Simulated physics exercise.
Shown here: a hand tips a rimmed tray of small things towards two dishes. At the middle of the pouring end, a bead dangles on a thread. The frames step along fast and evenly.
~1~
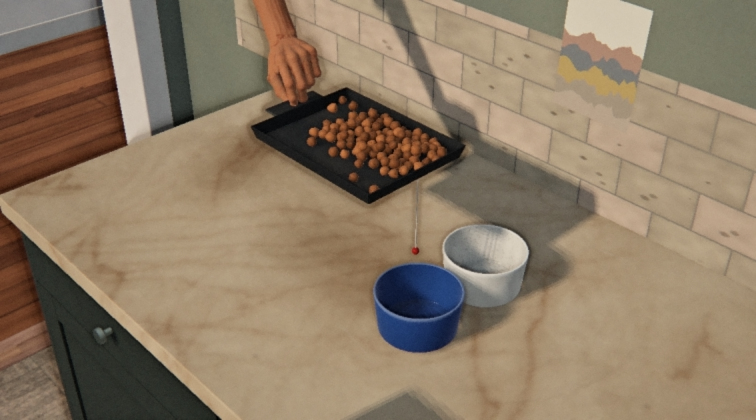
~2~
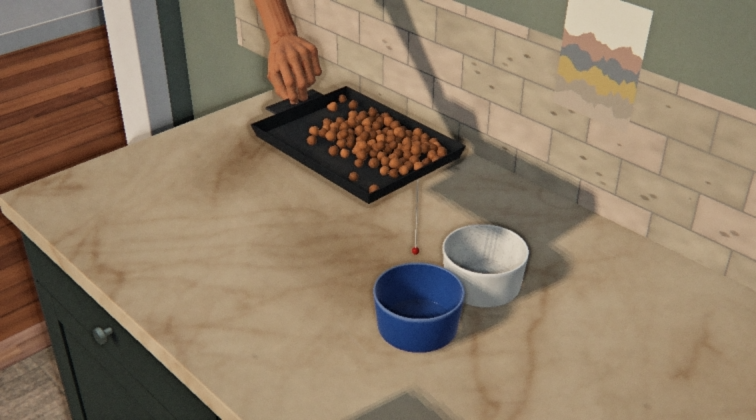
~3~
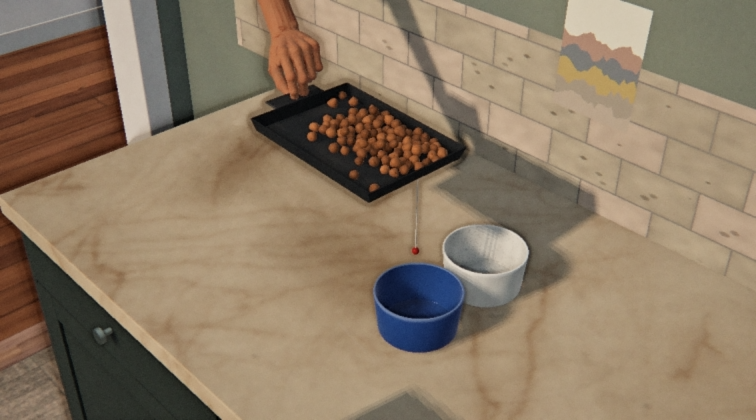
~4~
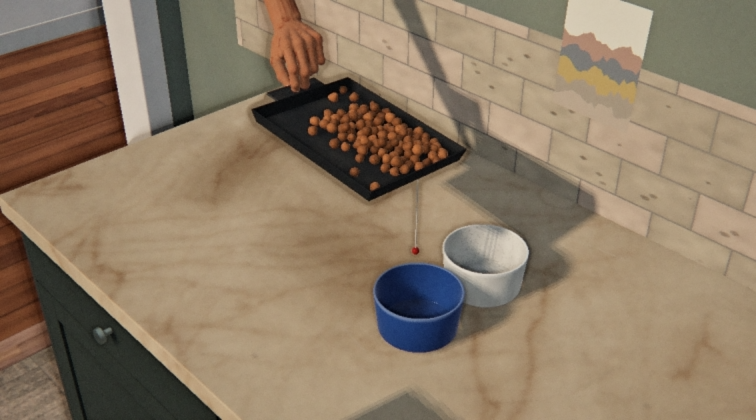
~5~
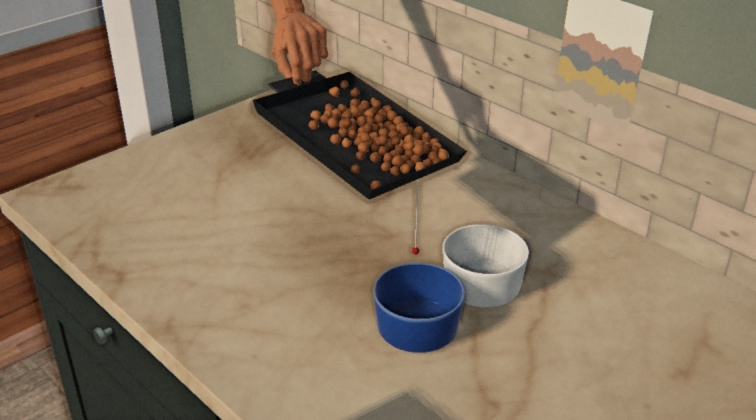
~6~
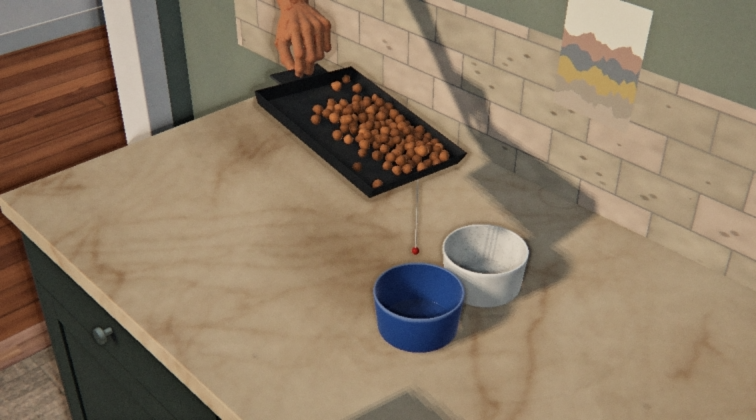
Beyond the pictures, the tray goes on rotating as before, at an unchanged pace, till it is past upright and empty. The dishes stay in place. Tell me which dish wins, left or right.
The dish that wins is the right one.
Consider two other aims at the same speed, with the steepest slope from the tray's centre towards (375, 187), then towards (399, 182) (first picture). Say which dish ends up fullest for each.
The first slope favours the dish to the left, the second the dish to the left.
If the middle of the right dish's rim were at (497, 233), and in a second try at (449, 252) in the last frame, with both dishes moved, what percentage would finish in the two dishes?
You'd see around 80 per cent and then around 70 per cent.
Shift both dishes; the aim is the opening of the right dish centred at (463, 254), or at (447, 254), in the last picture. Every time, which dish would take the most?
The right-placed dish first, the right-placed dish second.
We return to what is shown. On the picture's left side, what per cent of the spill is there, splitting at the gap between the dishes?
Left share: Some 50 per cent.
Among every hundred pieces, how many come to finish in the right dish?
That share is close to 90 %.
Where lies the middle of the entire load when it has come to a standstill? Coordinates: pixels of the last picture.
Near (482, 273), more or less.
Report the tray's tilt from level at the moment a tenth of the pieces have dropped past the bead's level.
Angle reached: About 65°.
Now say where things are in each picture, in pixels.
The first frame shows corners of the pouring end at (369, 191) and (460, 145), level; middle of the load at (382, 140), hazelnuts; left dish at (451, 327); right dish at (517, 282); bead on its thread at (416, 251).
The second frame shows corners of the pouring end at (369, 191) and (460, 145), level; middle of the load at (382, 140).
The third frame shows corners of the pouring end at (369, 190) and (460, 147), tipped barely, lowest at the right corner; middle of the load at (382, 138).
The fourth frame shows corners of the pouring end at (370, 189) and (461, 148), tipped a little, lowest at the right corner; middle of the load at (383, 136).
The fifth frame shows corners of the pouring end at (372, 187) and (461, 150), tipped a little, lowest at the right corner; middle of the load at (384, 134).
The sixth frame shows corners of the pouring end at (373, 186) and (462, 152), tipped a little, lowest at the right corner; middle of the load at (385, 131); left dish at (451, 327); right dish at (517, 282).
Soon, tray tipped steeply; most on the tray; a stray few in the right dish; a small part in the air.
A while on, tray tipped right over; a small part on the tray; a stray few in the left dish; most in the right dish; a small part outside both; a small part in the air.
Towards the end, tray tipped past a quarter turn; a stray few in the left dish; most in the right dish; a small part outside both.
Finally, tray tipped past a quarter turn; a stray few in the left dish; most in the right dish; a small part outside both.
